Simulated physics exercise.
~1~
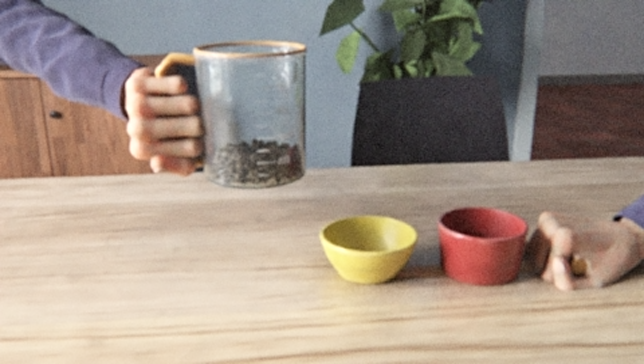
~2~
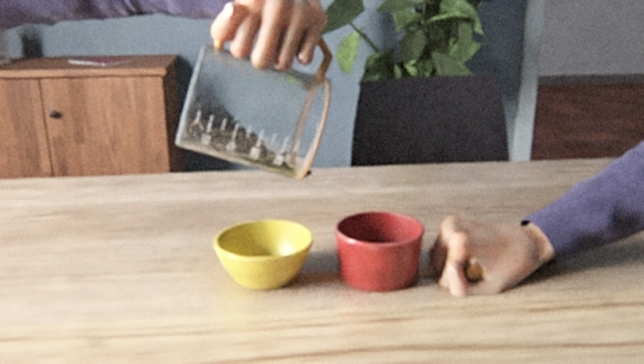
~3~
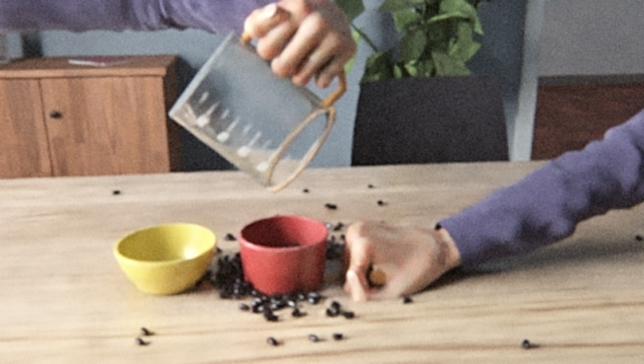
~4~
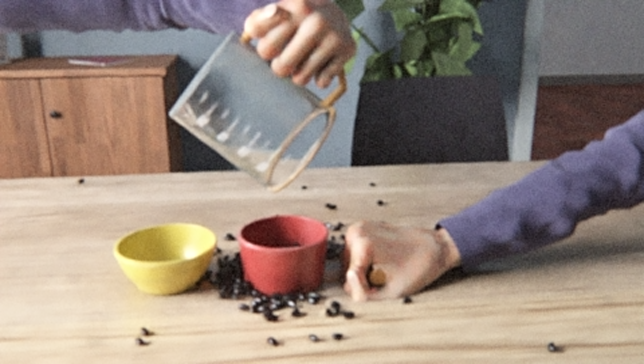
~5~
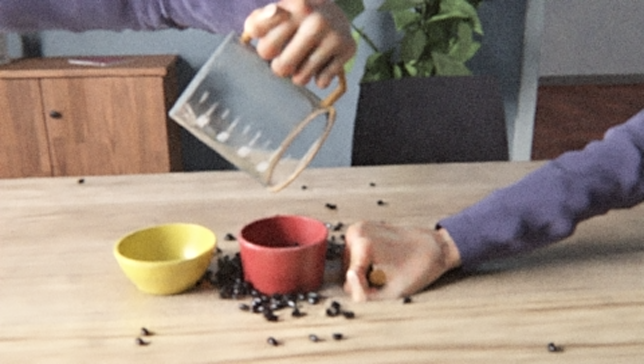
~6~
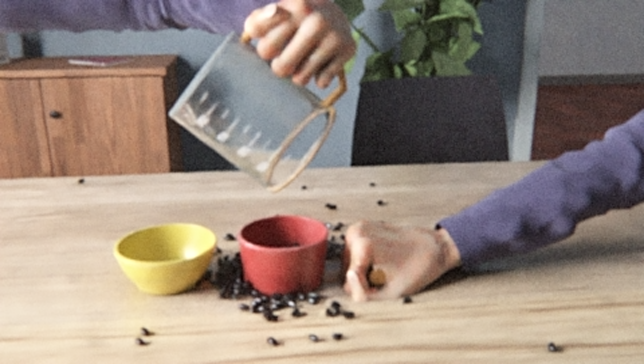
Dark beans spill across a pale wooden table as a clear jug is emptied over two sliding dishes. The still view faces the table from the front, with a wooden cabinet, a leafy plant and a dark chair behind. A hand in a purple sleeve holds the jug up, while another hand at the right pushes a red dish and the yellow bowl beside it to the left. The jug tips steeply and pours its beans. Many scatter around the red dish, and the yellow bowl stays empty. Finally the dishes, hands and emptied jug stay still.
